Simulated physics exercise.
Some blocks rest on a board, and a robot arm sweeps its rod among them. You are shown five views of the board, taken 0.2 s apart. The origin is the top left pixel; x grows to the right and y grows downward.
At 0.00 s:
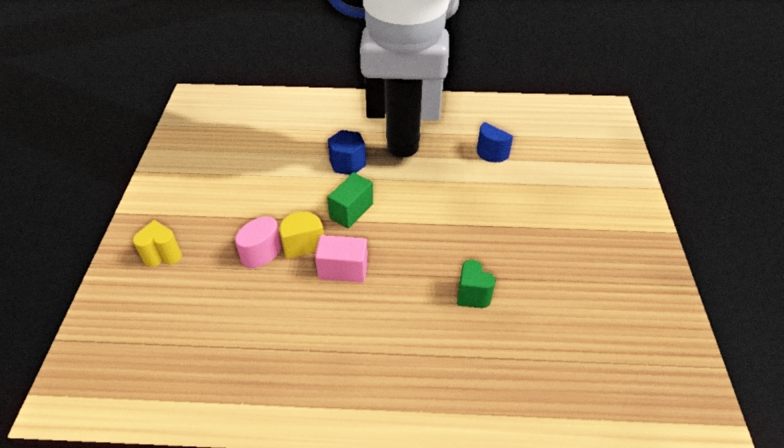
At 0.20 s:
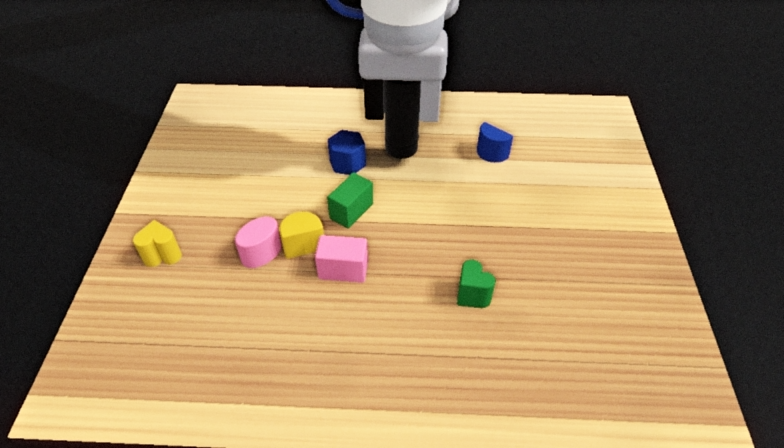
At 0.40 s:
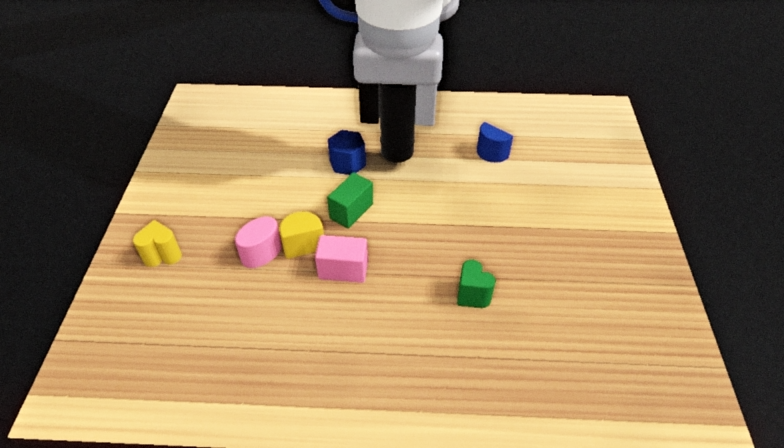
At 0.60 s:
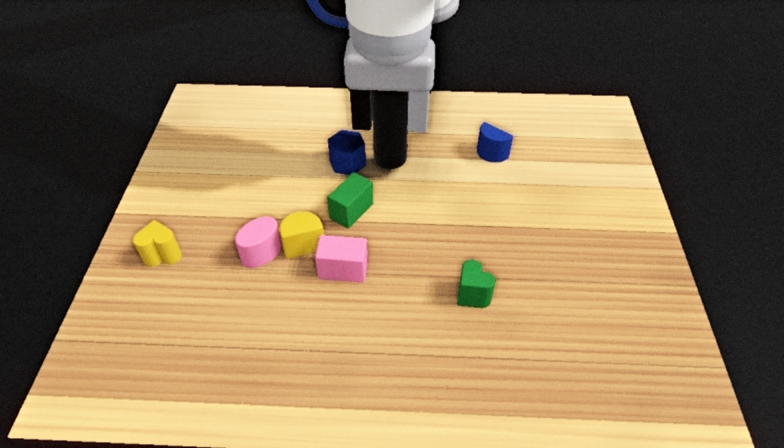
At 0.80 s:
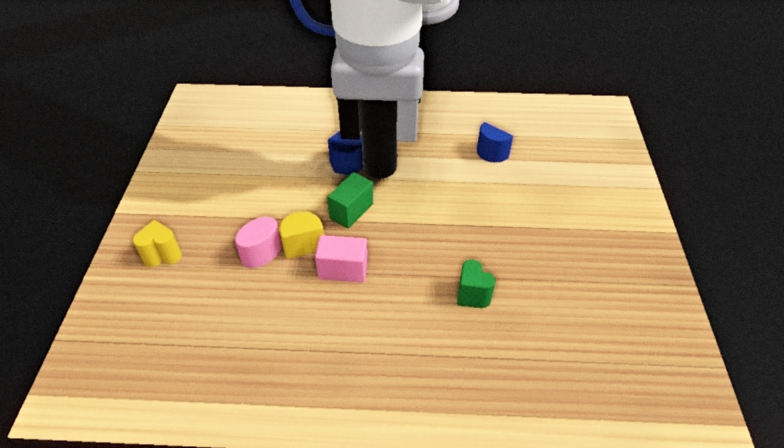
On a wooden board, a robot arm's black rod moves slightly left and nearer among still blocks.
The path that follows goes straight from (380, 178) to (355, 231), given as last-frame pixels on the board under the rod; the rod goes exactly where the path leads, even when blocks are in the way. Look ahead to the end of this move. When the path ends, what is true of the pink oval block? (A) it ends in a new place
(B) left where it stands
My pick is A.
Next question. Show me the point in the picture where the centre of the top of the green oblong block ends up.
For the centre of its top, I'd go with (318, 230).
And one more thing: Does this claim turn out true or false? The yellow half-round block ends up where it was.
False - the claim does not hold.
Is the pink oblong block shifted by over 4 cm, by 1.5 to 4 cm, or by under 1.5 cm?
It goes under 1.5 cm.
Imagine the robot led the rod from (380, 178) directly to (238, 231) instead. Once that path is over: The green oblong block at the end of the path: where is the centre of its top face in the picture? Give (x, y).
Its top face will be centred at roughly (334, 203).
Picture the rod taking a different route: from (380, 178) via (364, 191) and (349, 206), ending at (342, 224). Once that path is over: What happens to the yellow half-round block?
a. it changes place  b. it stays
Answer: A.
On the path given first. Halfway along, rod at (367, 194); green oblong block at (337, 203), turned 15° clockwise.
At the end, rod at (354, 222); pink oval block at (241, 232), turned 15° clockwise; yellow half-round block at (275, 241), turned 25° clockwise; pink oblong block at (340, 251), turned 15° anticlockwise; green oblong block at (318, 230), turned 25° clockwise.
